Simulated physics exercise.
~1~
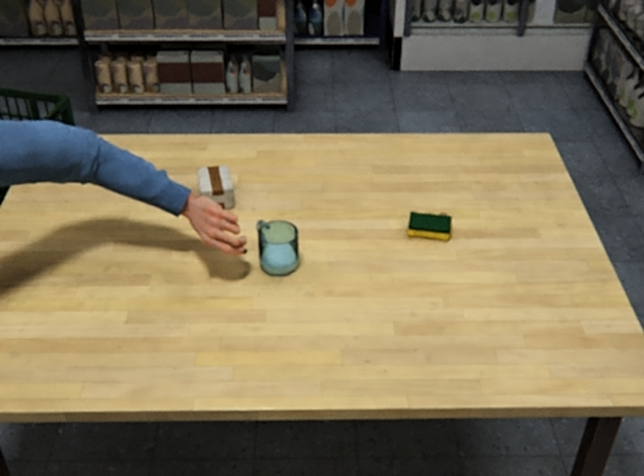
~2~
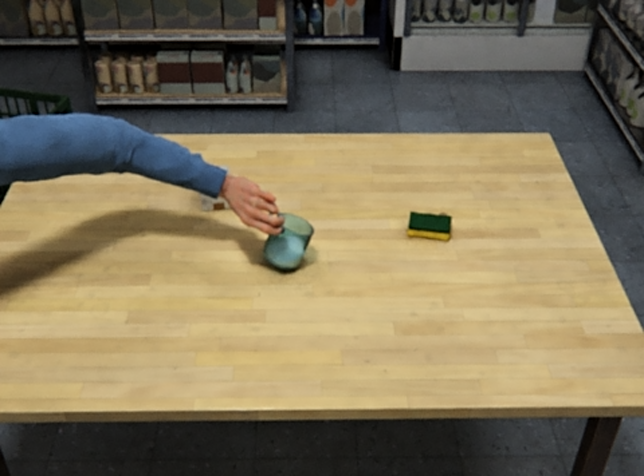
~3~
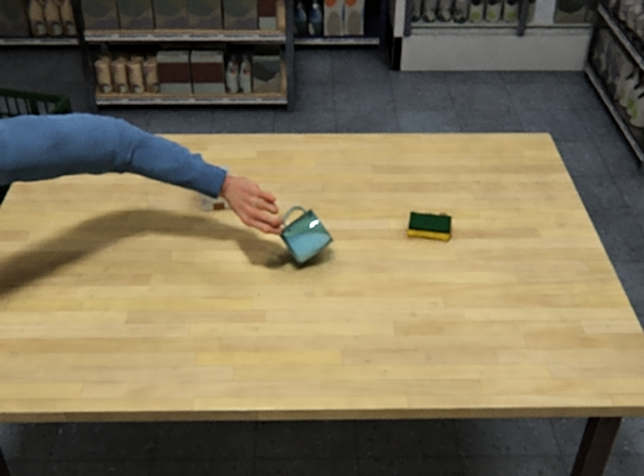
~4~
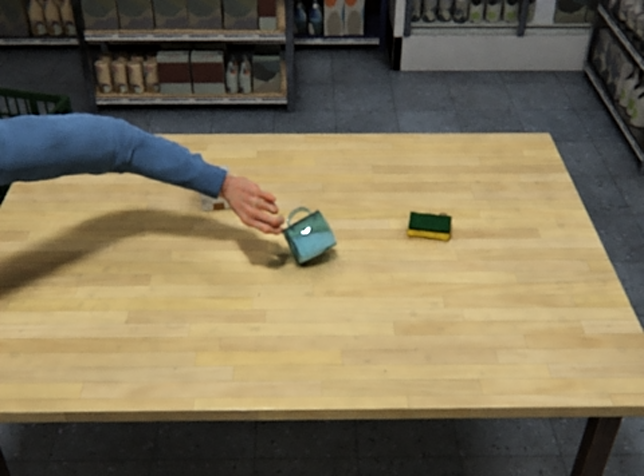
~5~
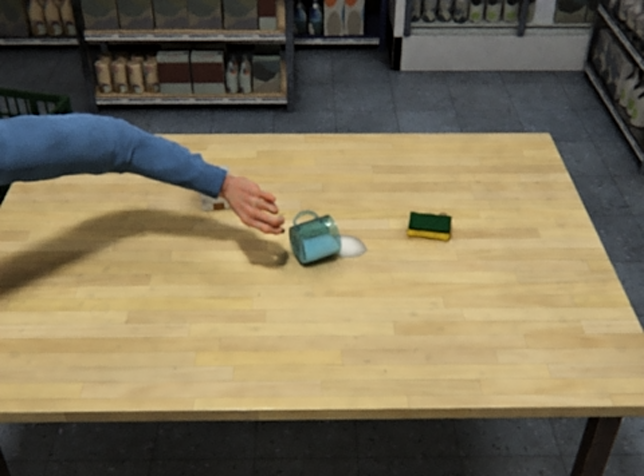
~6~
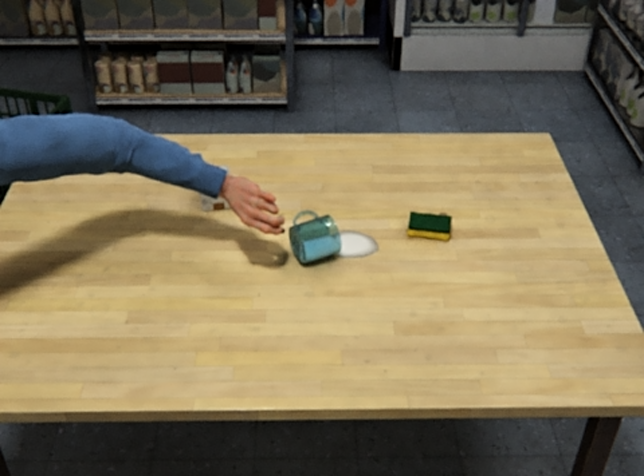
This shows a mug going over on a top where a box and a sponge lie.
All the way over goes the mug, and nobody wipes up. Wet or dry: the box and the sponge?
One by one: The box avoids the spill, the sponge meets the spill.
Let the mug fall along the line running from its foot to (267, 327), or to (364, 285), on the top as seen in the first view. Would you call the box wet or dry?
Toward the first point it avoids the spill; toward the second it avoids the spill.
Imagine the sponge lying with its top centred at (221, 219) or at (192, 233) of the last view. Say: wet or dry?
It stays out of reach in the first try and stays out of reach in the second.
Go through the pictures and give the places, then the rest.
In the first frame, it stands upright; mug (279, 247) about a quarter full; box (215, 178); sponge (430, 221).
In the second frame, the hand pushes it; mug (288, 240) tipped 25°.
In the third frame, it is falling; mug (307, 236) tipped 65°; sponge (430, 221).
In the fourth frame, it is falling; mug (311, 237) tipped 70°; box (215, 178).
In the fifth frame, it is down; mug (316, 239) tipped 85°; a puddle starts at (347, 246).
In the sixth frame, it is down; mug (316, 239) tipped 85°; a puddle starts at (352, 245); box (215, 178); sponge (430, 221).
Soon after, the puddle covers about as much as a plate; the box is dry; the sponge is wet.
In the end, the puddle covers about as much as a plate; the box is dry; the sponge is wet.
